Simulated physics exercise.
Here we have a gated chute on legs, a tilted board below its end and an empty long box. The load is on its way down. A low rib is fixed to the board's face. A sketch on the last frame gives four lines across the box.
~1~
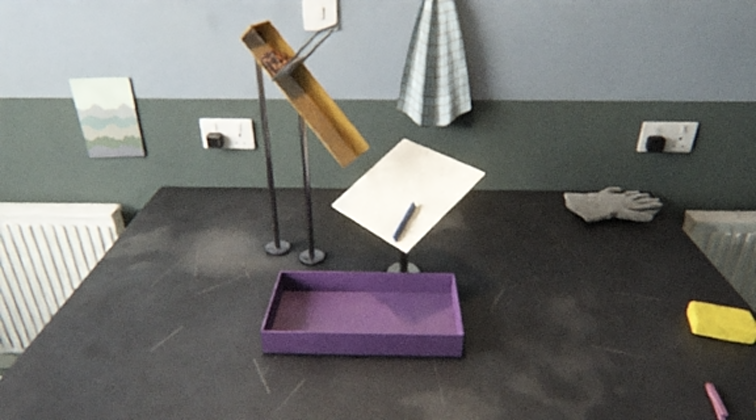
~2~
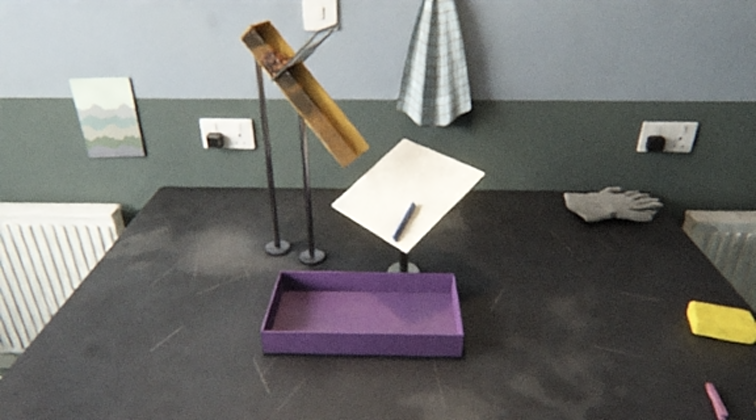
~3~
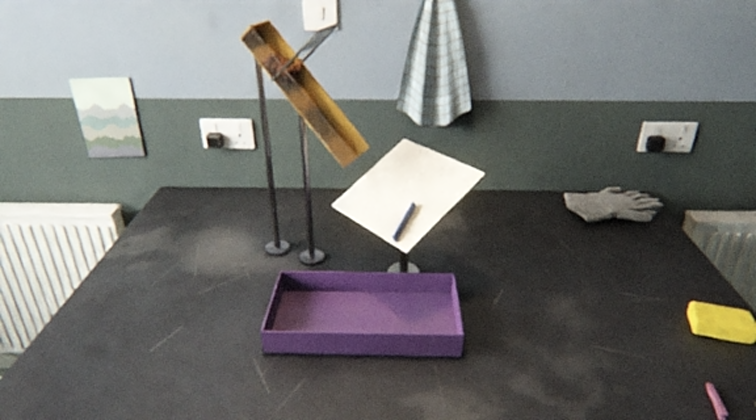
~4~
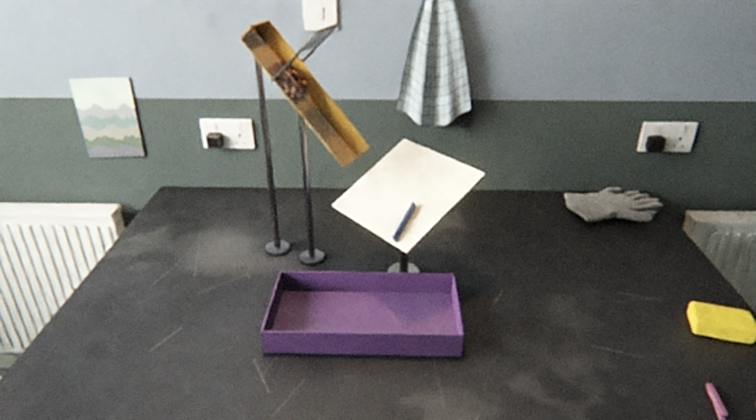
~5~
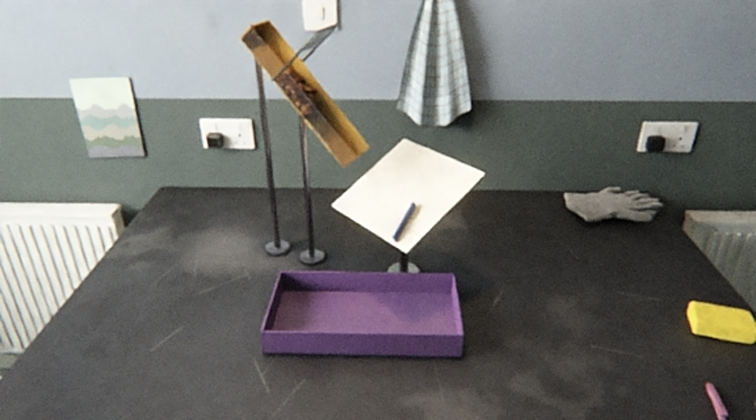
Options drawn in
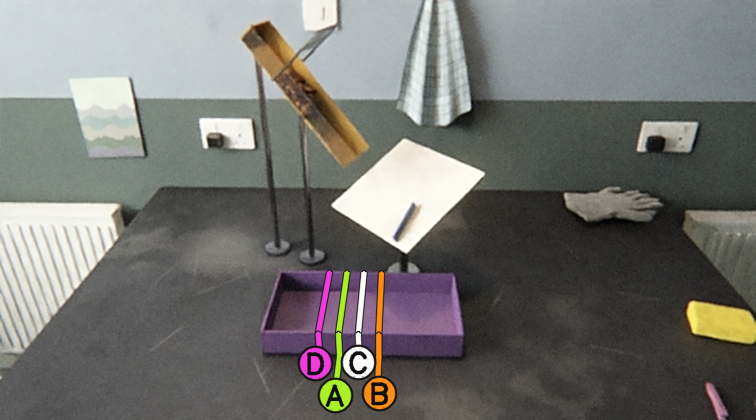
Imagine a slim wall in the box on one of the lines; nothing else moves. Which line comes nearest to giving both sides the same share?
Use line C.
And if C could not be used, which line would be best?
A.
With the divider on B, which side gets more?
The left side.
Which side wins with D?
Right.
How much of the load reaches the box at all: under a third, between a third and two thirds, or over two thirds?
Over two thirds.
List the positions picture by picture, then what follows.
The first picture shows load behind the gate (281, 64), bits of dog kibble; lip of the chute (351, 162), sloping fairly steeply.
The second picture shows middle of the board (405, 190), tilted gently; middle of its low edge (367, 227); of its high edge (442, 155).
The third picture shows front corners of the box (262, 331) and (463, 335), empty; front of the load (291, 81).
The fourth picture shows middle of the load (287, 80); its front (299, 95), roughly a quarter of the way to the lip; rib from (413, 201) to (393, 237).
The fifth picture shows middle of the load (297, 93); its front (314, 119), roughly half of the way to the lip.
On the marked copy, line A crosses the front rim at (338, 333); line B crosses the front rim at (378, 333); line C crosses the front rim at (358, 333); line D crosses the front rim at (318, 332).
Choosing A, of what is caught, roughly a quarter on the left of the divider, the larger part on the right.
Choosing B, of what is caught, the larger part on the left of the divider, about a tenth on the right.
Choosing C, of what is caught, roughly half on the left of the divider, roughly half on the right.
Choosing D, of what is caught, just a few on the left of the divider, almost all on the right.
